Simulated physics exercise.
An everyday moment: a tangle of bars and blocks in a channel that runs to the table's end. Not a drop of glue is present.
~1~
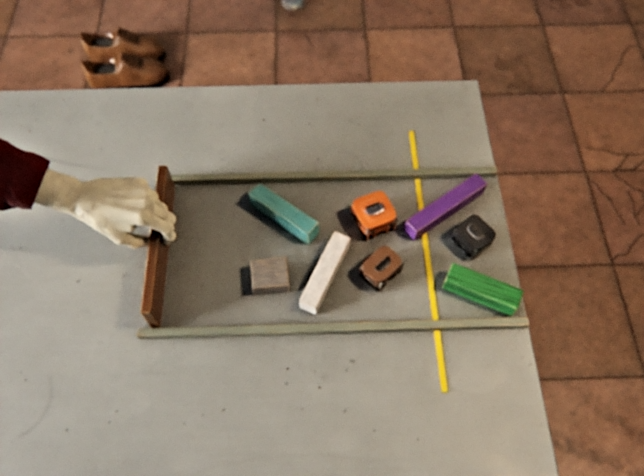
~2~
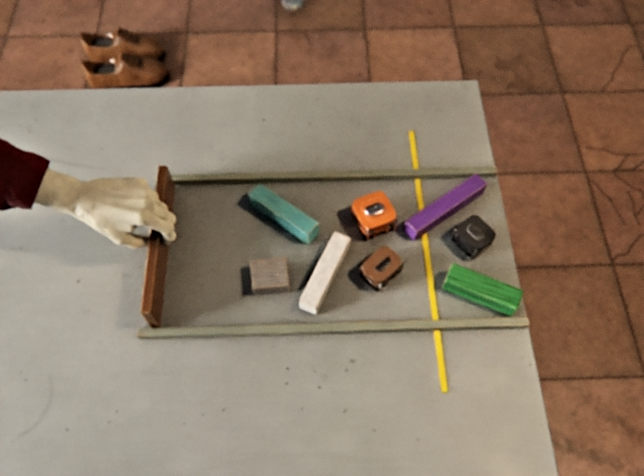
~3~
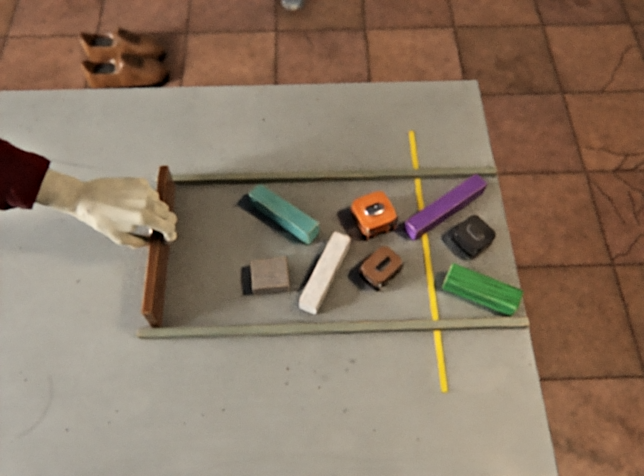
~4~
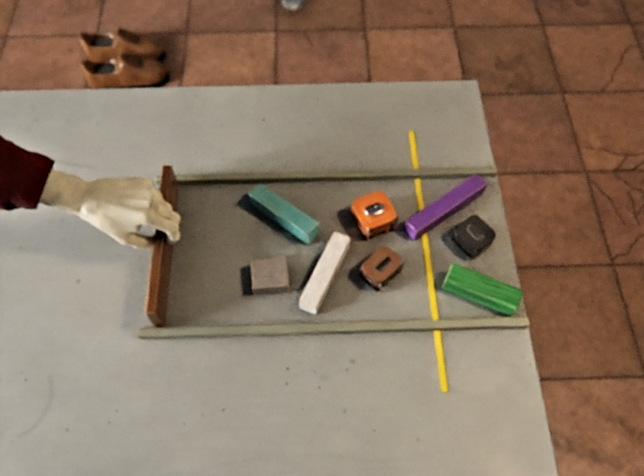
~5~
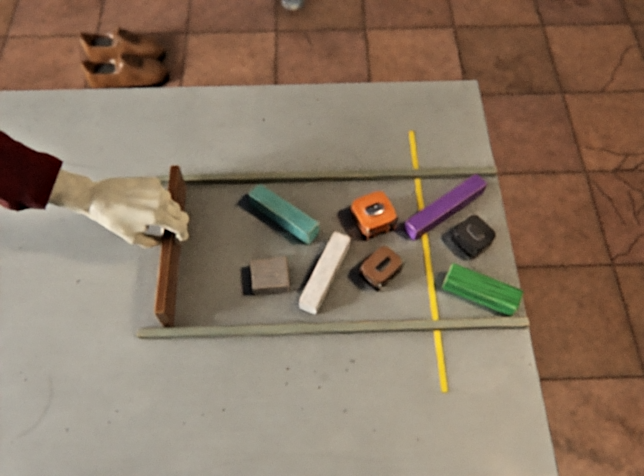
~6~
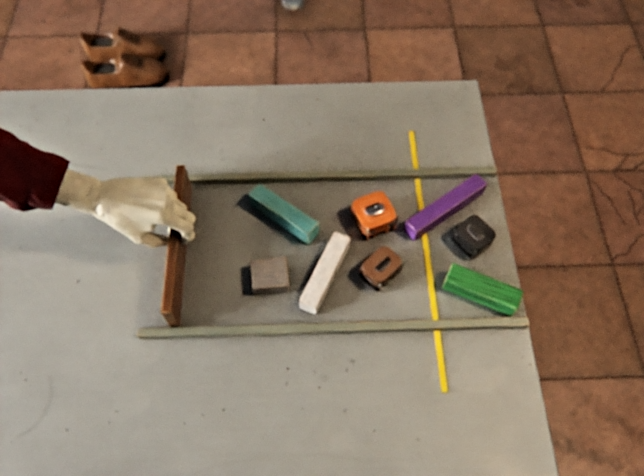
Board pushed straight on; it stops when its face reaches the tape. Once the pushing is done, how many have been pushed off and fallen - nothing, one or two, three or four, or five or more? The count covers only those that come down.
I expect only one or a pair of them will drop off.
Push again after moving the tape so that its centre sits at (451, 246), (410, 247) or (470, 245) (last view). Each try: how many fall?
Floor tally per try: 4 / 0 / 5.
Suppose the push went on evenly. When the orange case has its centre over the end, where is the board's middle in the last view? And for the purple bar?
Near (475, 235) in the first case, near (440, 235) in the other.
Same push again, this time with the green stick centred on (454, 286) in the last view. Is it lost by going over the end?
If so, it ends up falling.
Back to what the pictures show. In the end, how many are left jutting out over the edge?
Overhanging: 2.
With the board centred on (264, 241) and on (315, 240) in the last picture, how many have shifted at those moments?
Up to then 2, and up to the other point 4.
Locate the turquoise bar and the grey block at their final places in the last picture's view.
The turquoise bar stops around (432, 215); the grey block around (448, 272).
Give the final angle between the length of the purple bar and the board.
Angle: Close to 30 degrees.
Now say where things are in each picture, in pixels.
Green stick (482, 289); black case (474, 237); purple bar (446, 207); board (160, 244); tape (426, 246), in the first picture.
Black case (474, 237); grey block (270, 276), in the second picture.
Purple bar (446, 207); turquoise bar (284, 214), in the third picture.
Green stick (482, 290); orange case (374, 216), in the fourth picture.
Black case (474, 237); brown case (381, 269), in the fifth picture.
Green stick (482, 290); black case (474, 237); purple bar (446, 207); board (178, 243); tape (426, 246), in the sixth picture.
Early on, none off yet; green stick at rest near (482, 290); black case at rest near (474, 237); purple bar at rest near (446, 207).
Finally, the number that fall off is one or two; lost, green stick.
